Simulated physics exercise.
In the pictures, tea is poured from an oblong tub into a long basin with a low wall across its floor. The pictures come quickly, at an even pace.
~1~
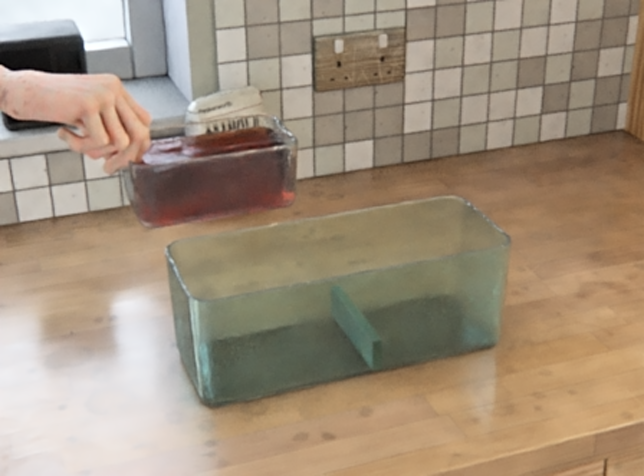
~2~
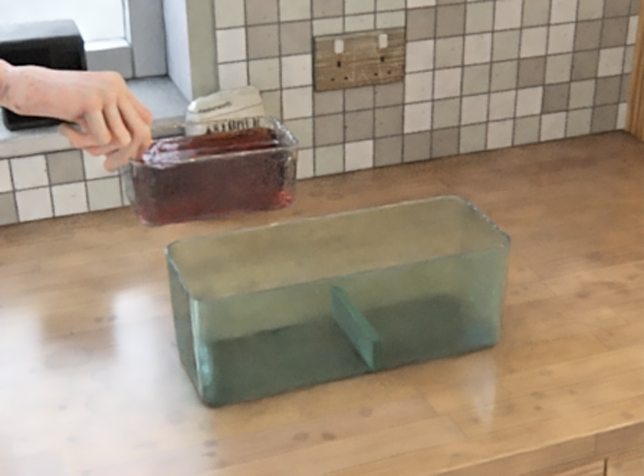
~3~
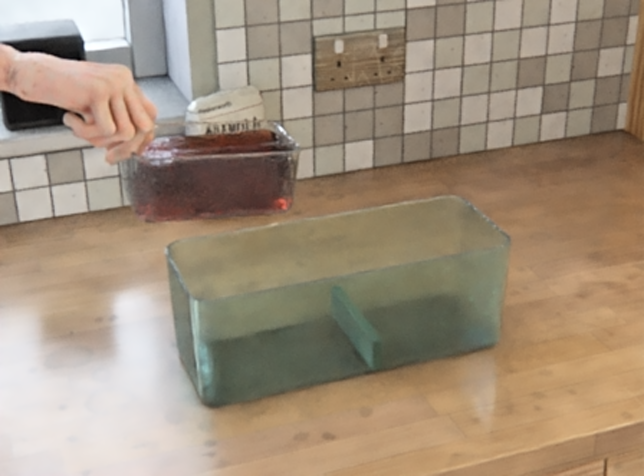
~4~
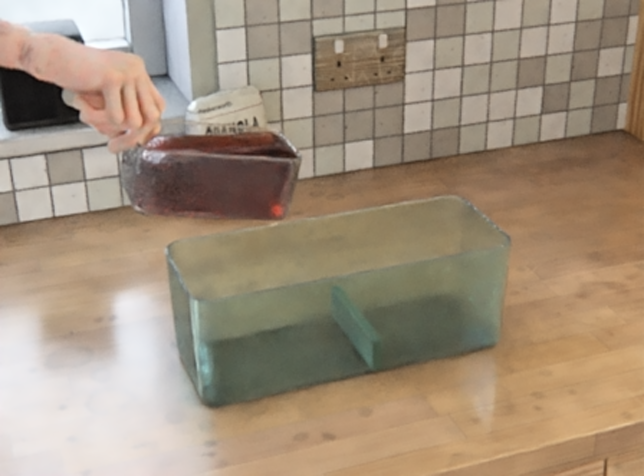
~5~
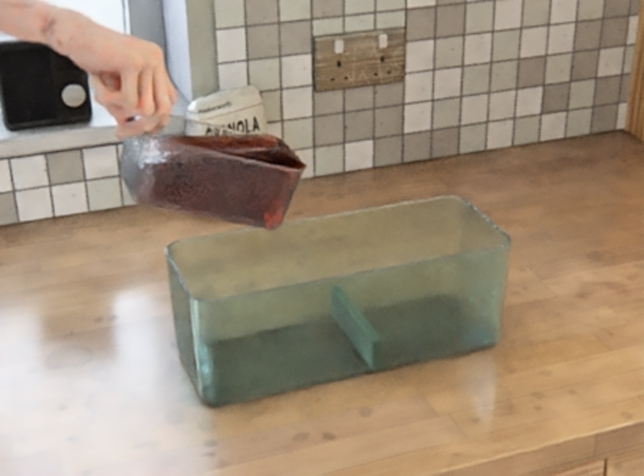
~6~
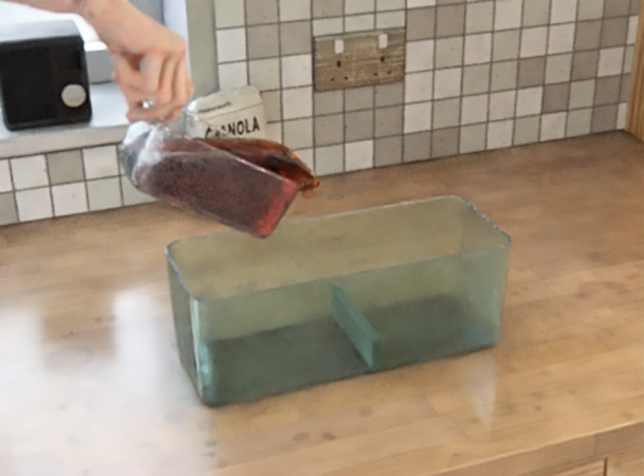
On a wooden kitchen counter, a hand held an oblong clear tub of dark red tea above a long greenish basin, then gradually tilted it to the right until some tea reached over its edge.
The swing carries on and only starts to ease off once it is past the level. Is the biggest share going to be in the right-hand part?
No - it will be in the left part.
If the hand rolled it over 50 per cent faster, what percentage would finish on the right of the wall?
About 25 per cent.
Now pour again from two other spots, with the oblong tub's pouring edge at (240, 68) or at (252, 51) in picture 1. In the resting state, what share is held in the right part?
About 15 and 25 per cent.
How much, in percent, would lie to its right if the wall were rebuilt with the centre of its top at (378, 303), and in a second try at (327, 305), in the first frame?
Respectively 5 and 65 per cent, approximately.
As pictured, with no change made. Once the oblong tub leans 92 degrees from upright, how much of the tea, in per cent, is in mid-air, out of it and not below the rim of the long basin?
Share: Approx. 20 %.
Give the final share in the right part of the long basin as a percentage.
That is roughly 35 percent of it.
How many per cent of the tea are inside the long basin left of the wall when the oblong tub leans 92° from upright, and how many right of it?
Left 35 %, right 30 %.
A moment on, the tilt is 92° and 12 per cent is still to pour, 36 is left of the wall and 29 right of it.
Next, the tilt is 109° and 2 per cent is still to pour, 56 is left of the wall and 36 right of it.
Then the tilt is 109° and 0 per cent is still to pour, 59 is left of the wall and 36 right of it.
Later the tilt is 109° and 0 per cent is still to pour, 59 is left of the wall and 36 right of it.
Finally, 59 per cent lies left of the wall, 36 right of it and 5 outside.
